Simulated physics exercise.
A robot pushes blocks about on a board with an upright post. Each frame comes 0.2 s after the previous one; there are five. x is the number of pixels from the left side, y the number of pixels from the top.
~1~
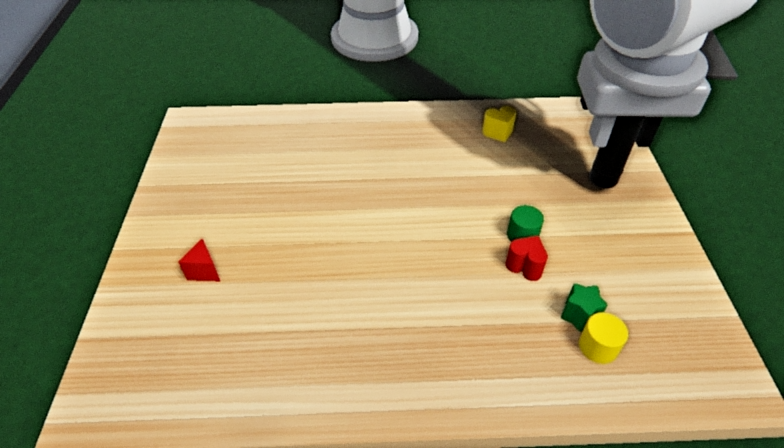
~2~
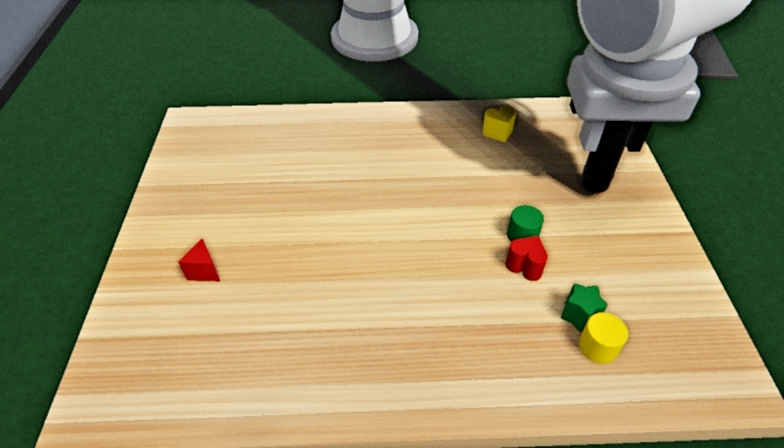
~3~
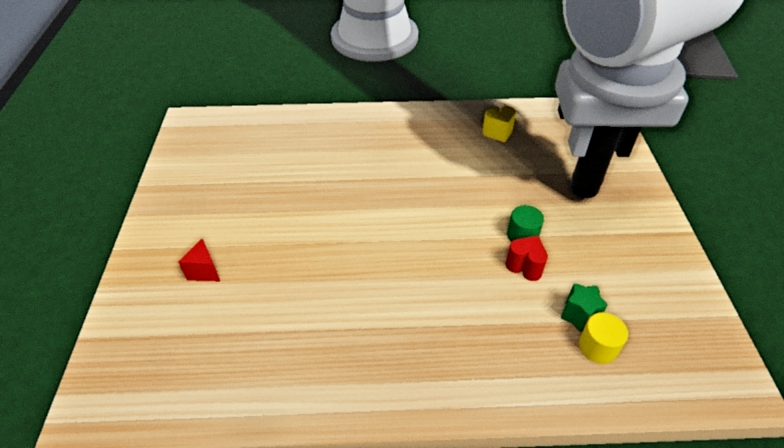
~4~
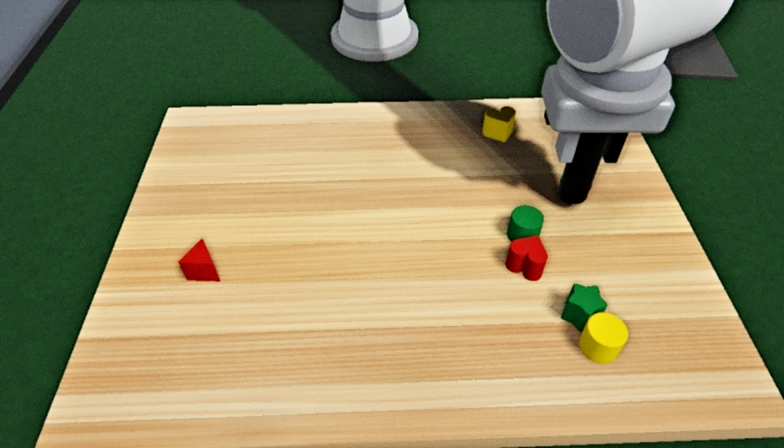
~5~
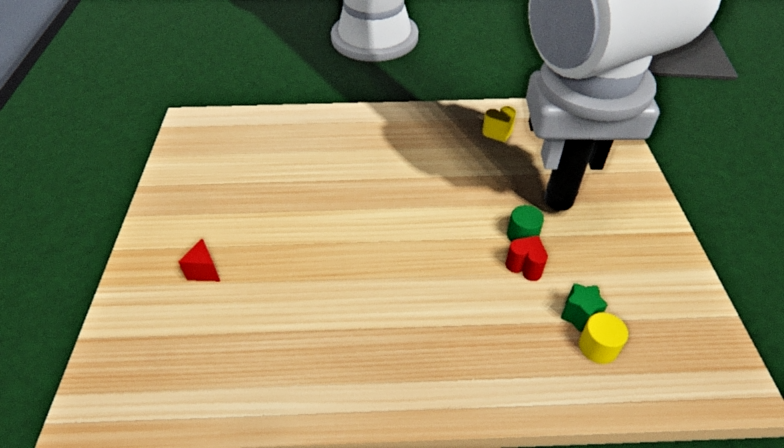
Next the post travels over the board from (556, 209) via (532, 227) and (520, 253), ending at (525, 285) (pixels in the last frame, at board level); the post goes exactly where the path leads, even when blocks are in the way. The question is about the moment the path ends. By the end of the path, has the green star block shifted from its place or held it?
From what I can tell, it will keep its place.
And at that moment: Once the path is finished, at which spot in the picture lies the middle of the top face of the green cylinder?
Located at (493, 250).
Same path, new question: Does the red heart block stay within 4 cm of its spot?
I believe not.
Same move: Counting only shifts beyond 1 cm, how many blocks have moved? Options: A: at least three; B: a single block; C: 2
C (2)
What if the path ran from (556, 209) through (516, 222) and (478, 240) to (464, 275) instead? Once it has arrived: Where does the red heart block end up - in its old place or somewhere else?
It will be nudged away from its spot.
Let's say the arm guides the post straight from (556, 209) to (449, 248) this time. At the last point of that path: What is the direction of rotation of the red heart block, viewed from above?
Viewed from the top, it goes anticlockwise.
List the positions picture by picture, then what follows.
The first picture shows tip of the post (603, 180), middles of tops, green cylinder (528, 216), red heart block (531, 248), green star block (588, 297).
The second picture shows post (594, 184), nothing pushed.
The third picture shows post (584, 189), nothing pushed.
The fourth picture shows post (572, 195), nothing pushed.
The fifth picture shows post (559, 201), green cylinder (528, 216), red heart block (531, 248), green star block (588, 297).
What follows on the original path. One third of the way, post (534, 219); green cylinder (518, 225).
Two thirds of the way, post (522, 245); green cylinder (497, 244); red heart block (530, 262), turned 30° anticlockwise.
At the end, post (527, 277); green cylinder (493, 250); red heart block (536, 297), turned 30° anticlockwise; green star block unmoved.
